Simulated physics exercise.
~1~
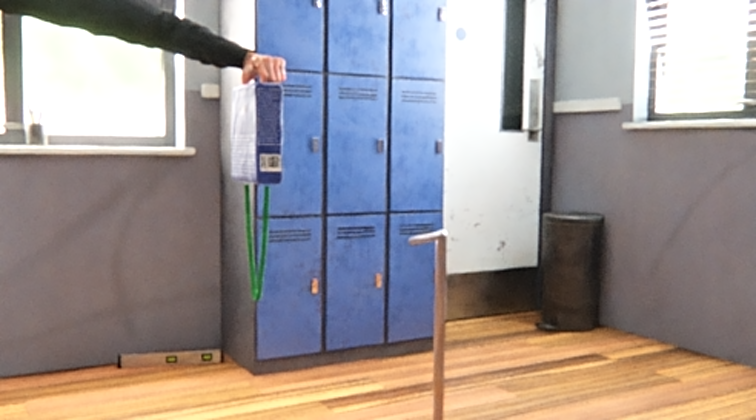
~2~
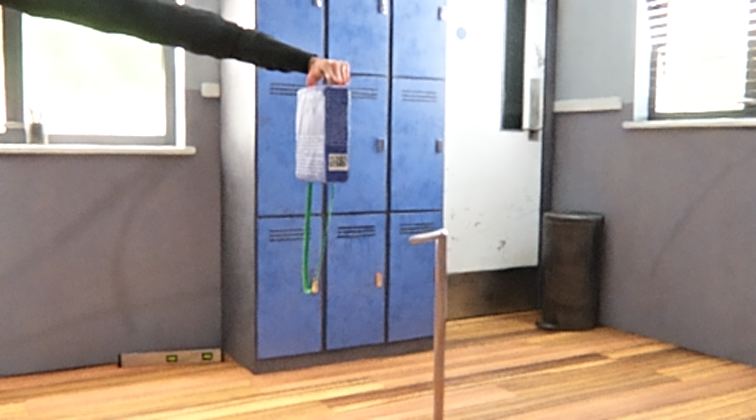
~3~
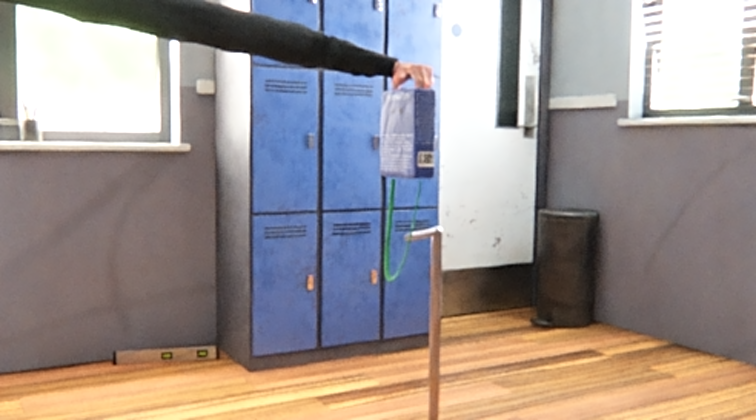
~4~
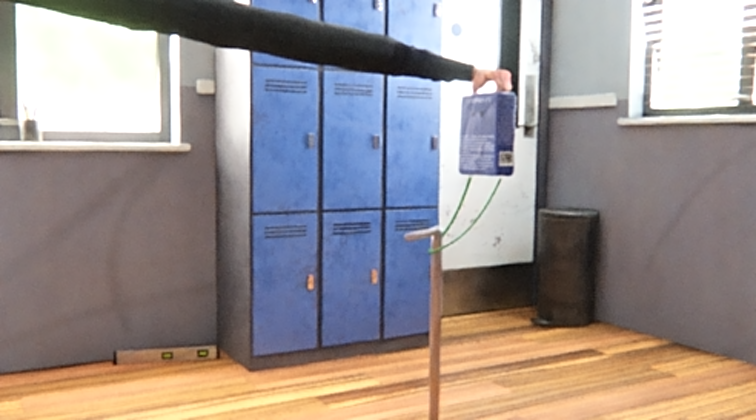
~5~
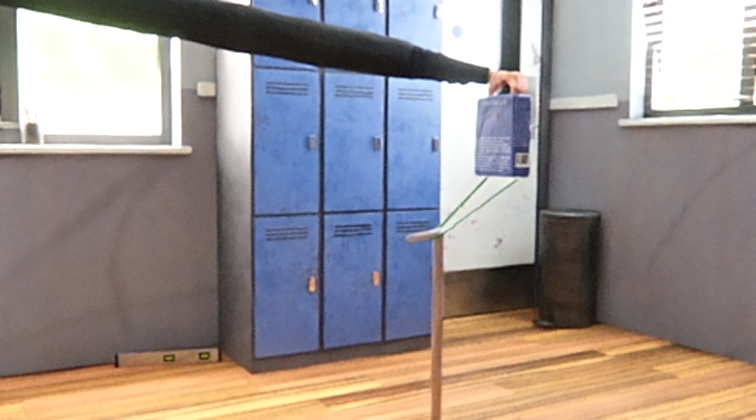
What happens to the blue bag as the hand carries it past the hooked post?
The blue bag gets caught, because its green loop snags on the post and stretches tight once the bag is on the far side.
